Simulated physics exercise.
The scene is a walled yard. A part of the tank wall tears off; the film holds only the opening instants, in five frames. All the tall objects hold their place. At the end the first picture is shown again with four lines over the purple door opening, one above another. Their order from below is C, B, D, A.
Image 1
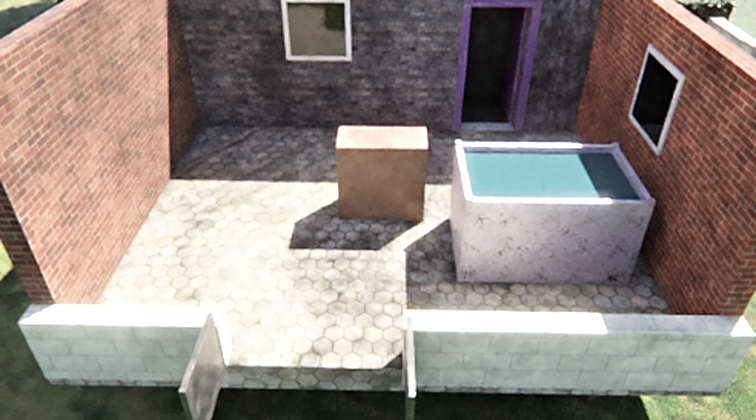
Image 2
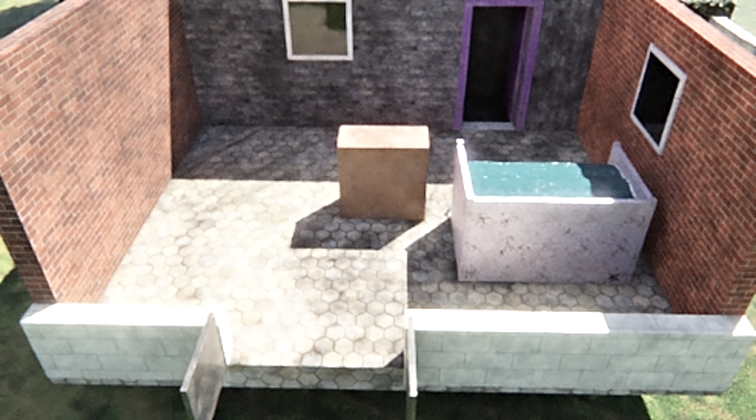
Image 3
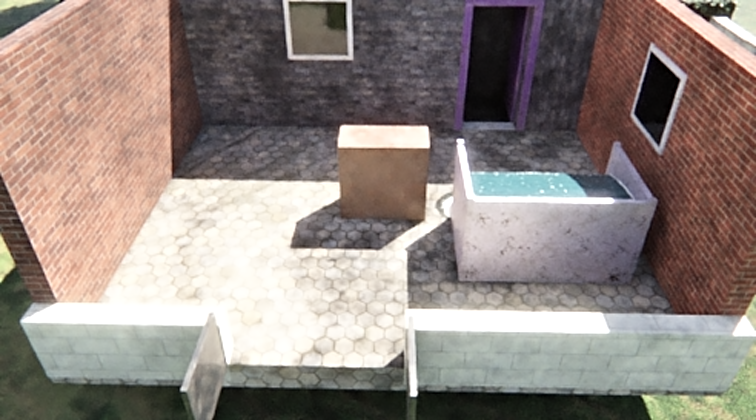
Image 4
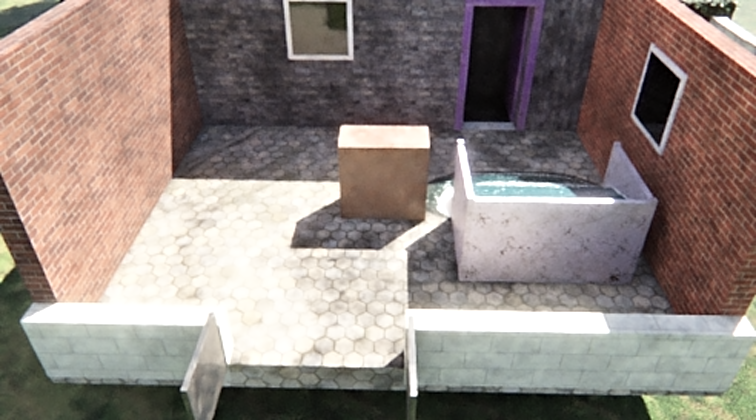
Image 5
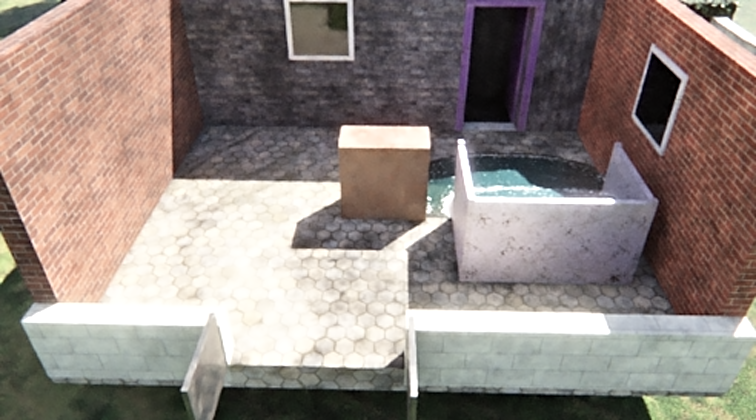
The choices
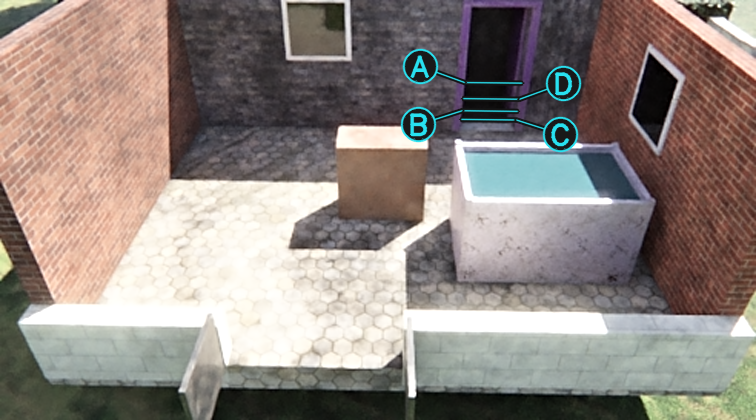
Water in the pale tank at the right of a walled yard drops as the tank's back side opens, then spreads across the paving behind it and emerges on the left, reaching beside the brown block near the purple doorway.
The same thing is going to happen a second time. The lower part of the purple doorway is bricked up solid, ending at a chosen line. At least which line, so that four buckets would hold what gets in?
The answer is height D.
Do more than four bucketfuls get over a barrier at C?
Yes, that goes wrong.
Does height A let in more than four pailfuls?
No.
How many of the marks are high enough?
Two.
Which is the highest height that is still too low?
B.
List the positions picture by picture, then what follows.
In the first picture, water in the tank at rest, its middle at (546, 177); foot of the purple doorway at (487, 130); open gate at (313, 305).
In the second picture, water covers 2 % of the ground, its front hidden from here.
In the third picture, water covers 5 % of the ground, its front hidden from here.
In the fourth picture, 10 % of the ground under water, visible out to (438, 192).
In the fifth picture, 16 % of the ground under water, visible out to (497, 155).
In cyan, A at (493, 82); B at (489, 111); C at (488, 119); D at (491, 98); from the bottom up C, B, D, A.
With A, nothing gets over.
With B, about 12 bucketfuls get in.
With C, dozens of bucketfuls pour in.
With D, a splash gets over, under a bucket.
